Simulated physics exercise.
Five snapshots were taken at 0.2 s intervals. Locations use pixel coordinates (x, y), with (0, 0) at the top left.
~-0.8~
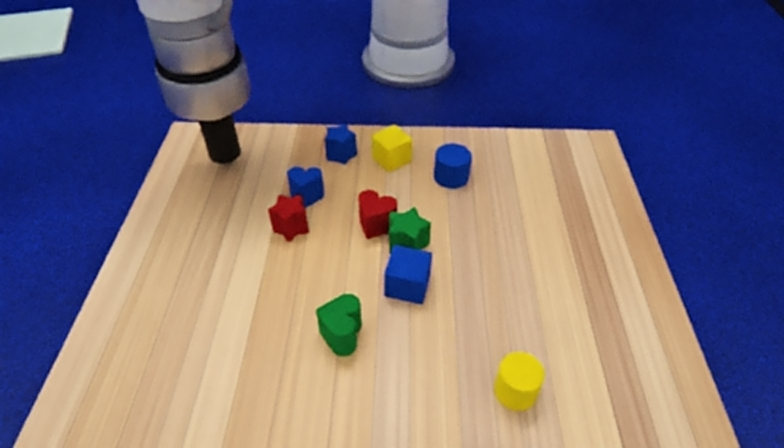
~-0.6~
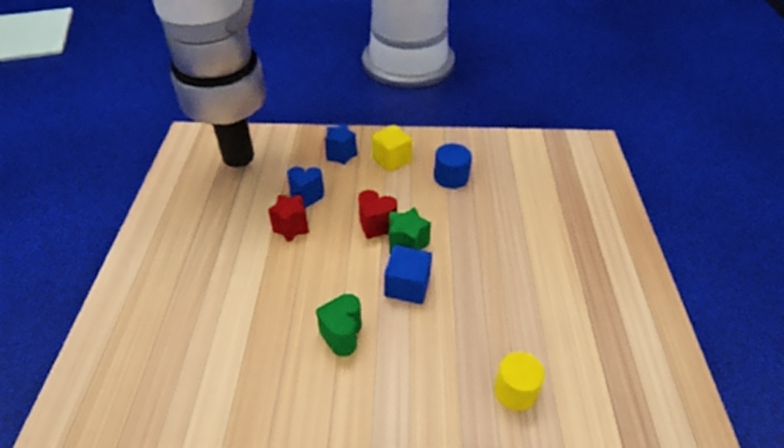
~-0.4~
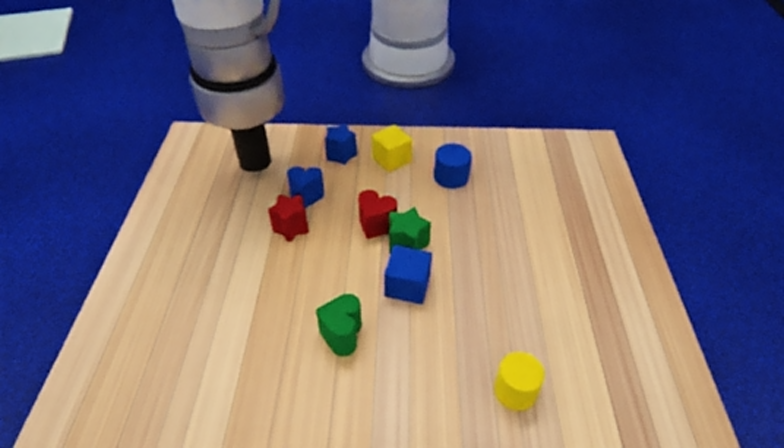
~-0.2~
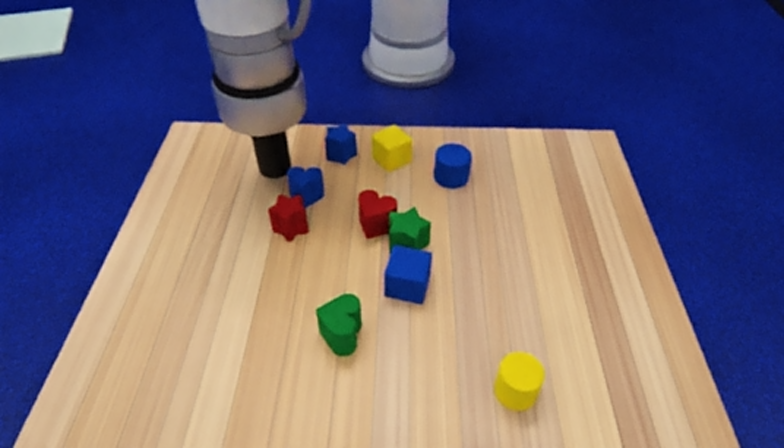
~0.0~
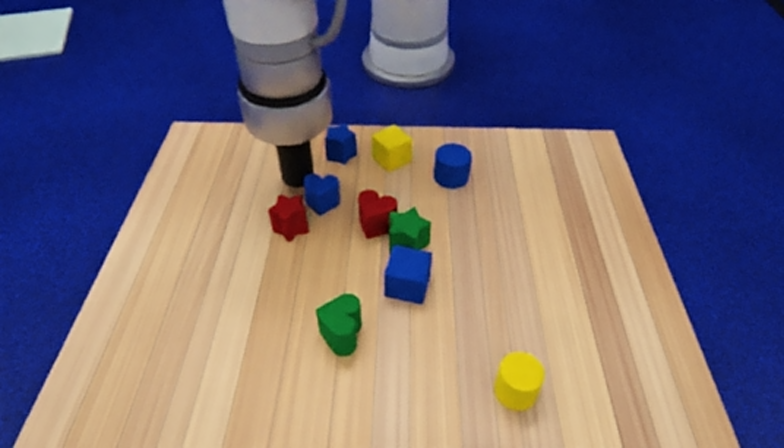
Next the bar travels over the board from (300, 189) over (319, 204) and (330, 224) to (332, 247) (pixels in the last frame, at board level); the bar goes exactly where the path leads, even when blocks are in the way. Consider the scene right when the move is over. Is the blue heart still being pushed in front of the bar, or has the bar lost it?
Slid off.
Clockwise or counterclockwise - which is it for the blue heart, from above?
Spins counterclockwise.
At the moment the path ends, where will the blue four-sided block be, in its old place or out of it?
It ends up on the same spot.
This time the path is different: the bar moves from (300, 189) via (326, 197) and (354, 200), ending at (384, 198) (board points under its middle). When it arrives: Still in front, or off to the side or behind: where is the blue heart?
It slips out to the side or back.
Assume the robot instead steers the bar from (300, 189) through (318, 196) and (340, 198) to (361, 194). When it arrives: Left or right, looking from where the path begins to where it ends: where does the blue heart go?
To the path's right.
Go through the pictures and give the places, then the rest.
Tip of the bar (225, 154), middles of tops, red star (287, 205), blue heart (304, 174), red heart (376, 203), blue four-sided block (409, 263), in the first frame.
Bar (239, 157), nothing pushed, in the second frame.
Bar (256, 162), nothing pushed, in the third frame.
Bar (275, 168), nothing pushed, in the fourth frame.
Bar (298, 177), red star (287, 205), blue heart (320, 182), red heart (376, 203), blue four-sided block (409, 263), in the fifth frame.
The first path, step by step. One third of the way, bar (318, 192); blue heart (343, 196), turned 15° anticlockwise.
Two thirds of the way, bar (329, 212); blue heart (353, 212), turned 65° anticlockwise; red heart (380, 202).
At the end, bar (331, 235); red star unmoved; blue heart (360, 225), turned 95° anticlockwise; red heart (381, 202); blue four-sided block unmoved.
